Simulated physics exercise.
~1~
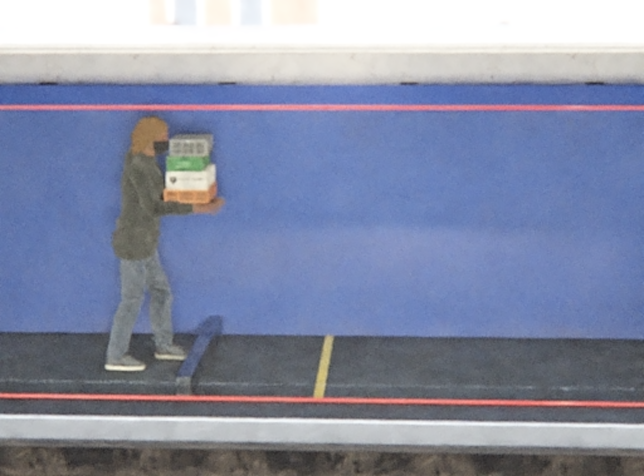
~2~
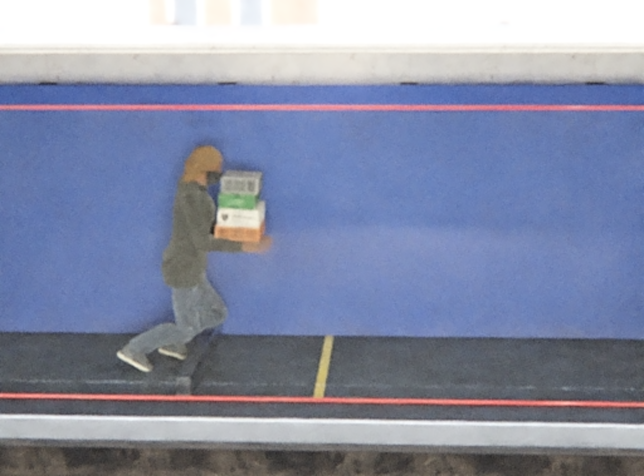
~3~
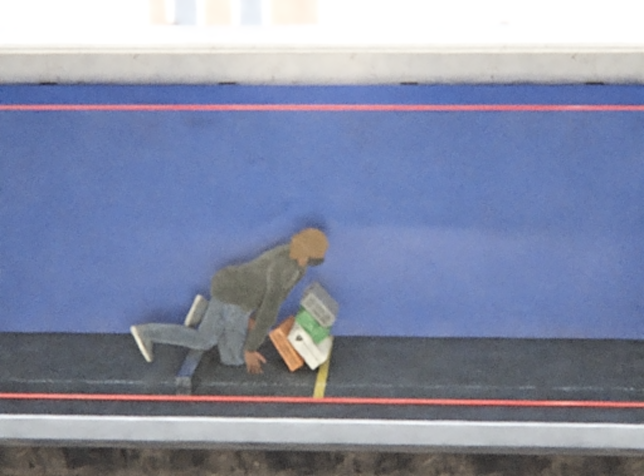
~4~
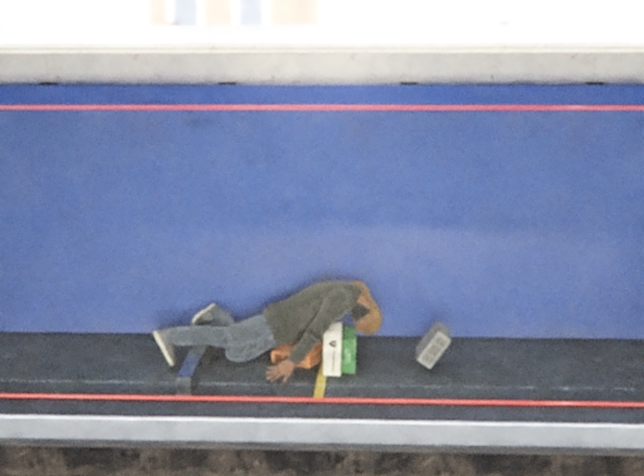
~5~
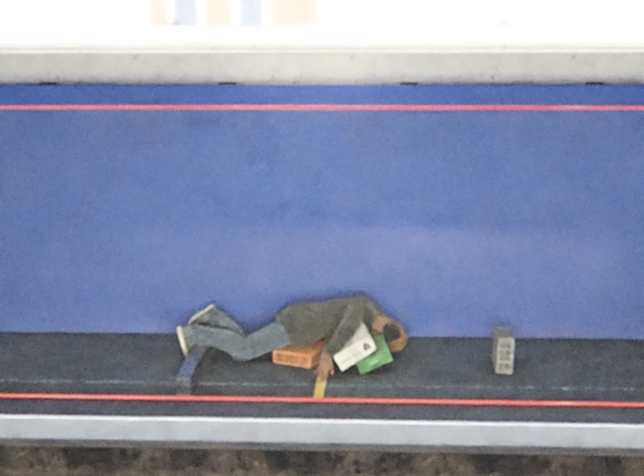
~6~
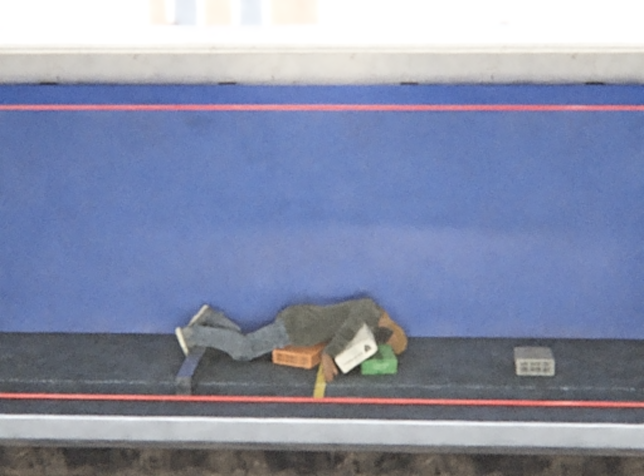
On a narrow walkway against a blue wall, a person carrying stacked boxes pitched forward over a low rail and landed face down on them; the orange crate stayed short of the yellow line, while the white, green and grey ones ended beyond it.
